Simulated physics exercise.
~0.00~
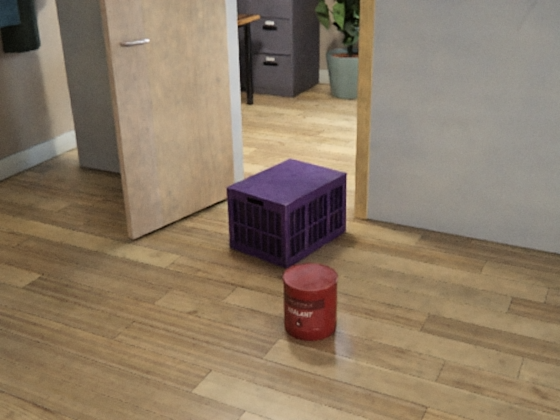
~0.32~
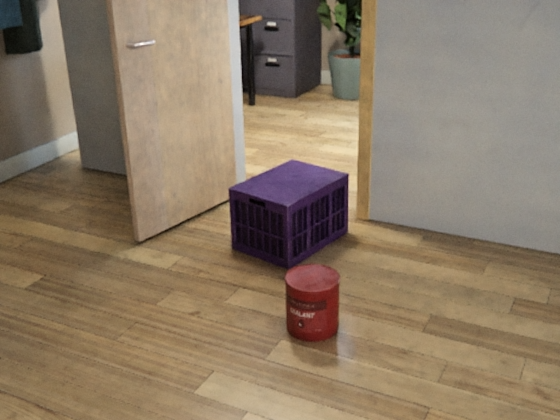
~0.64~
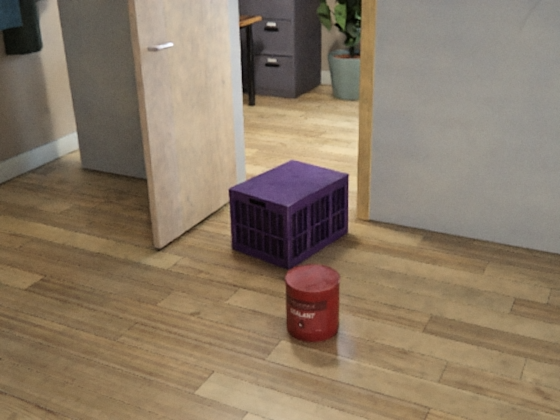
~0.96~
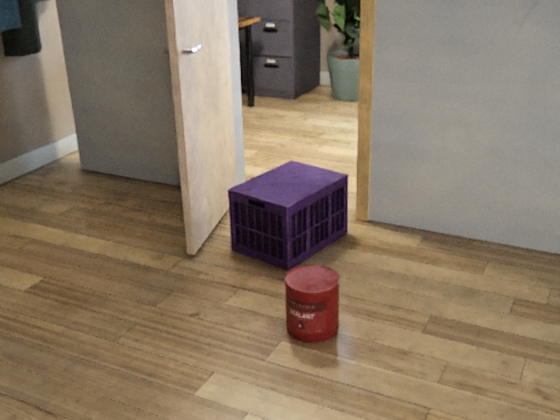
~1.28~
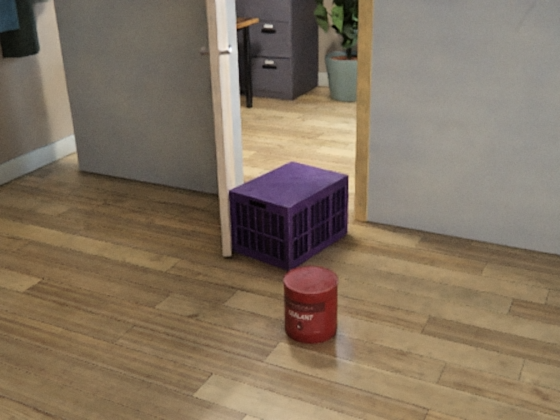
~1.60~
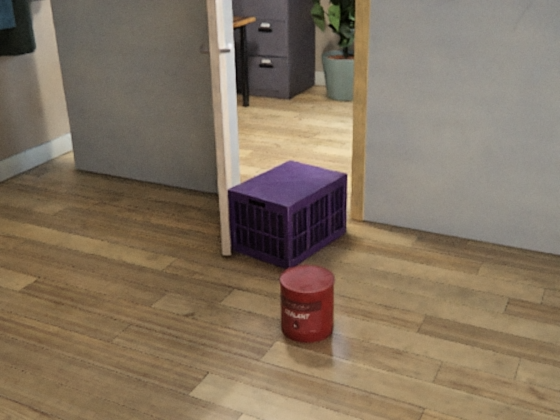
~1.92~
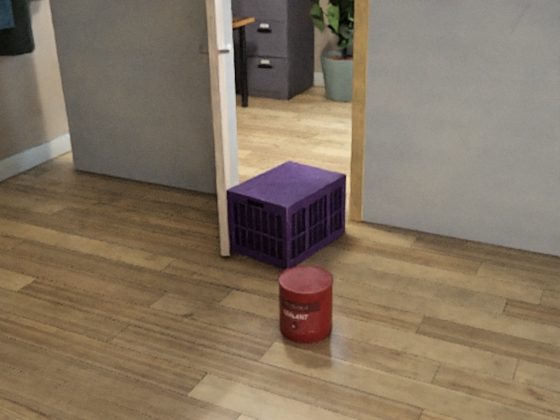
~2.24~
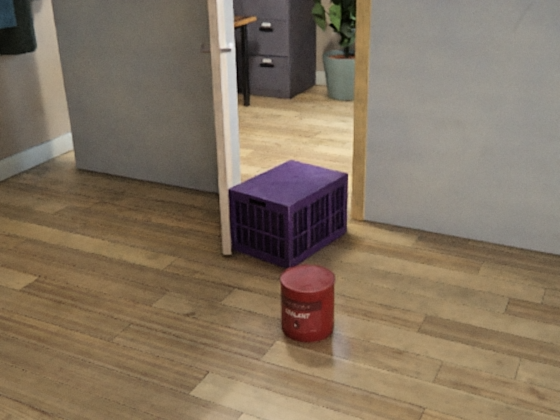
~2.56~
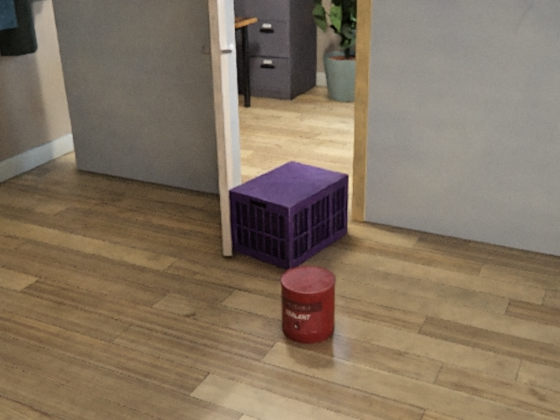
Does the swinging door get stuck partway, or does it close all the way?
It gets stuck partway. The door comes to rest at the purple crate and is still open at the end.
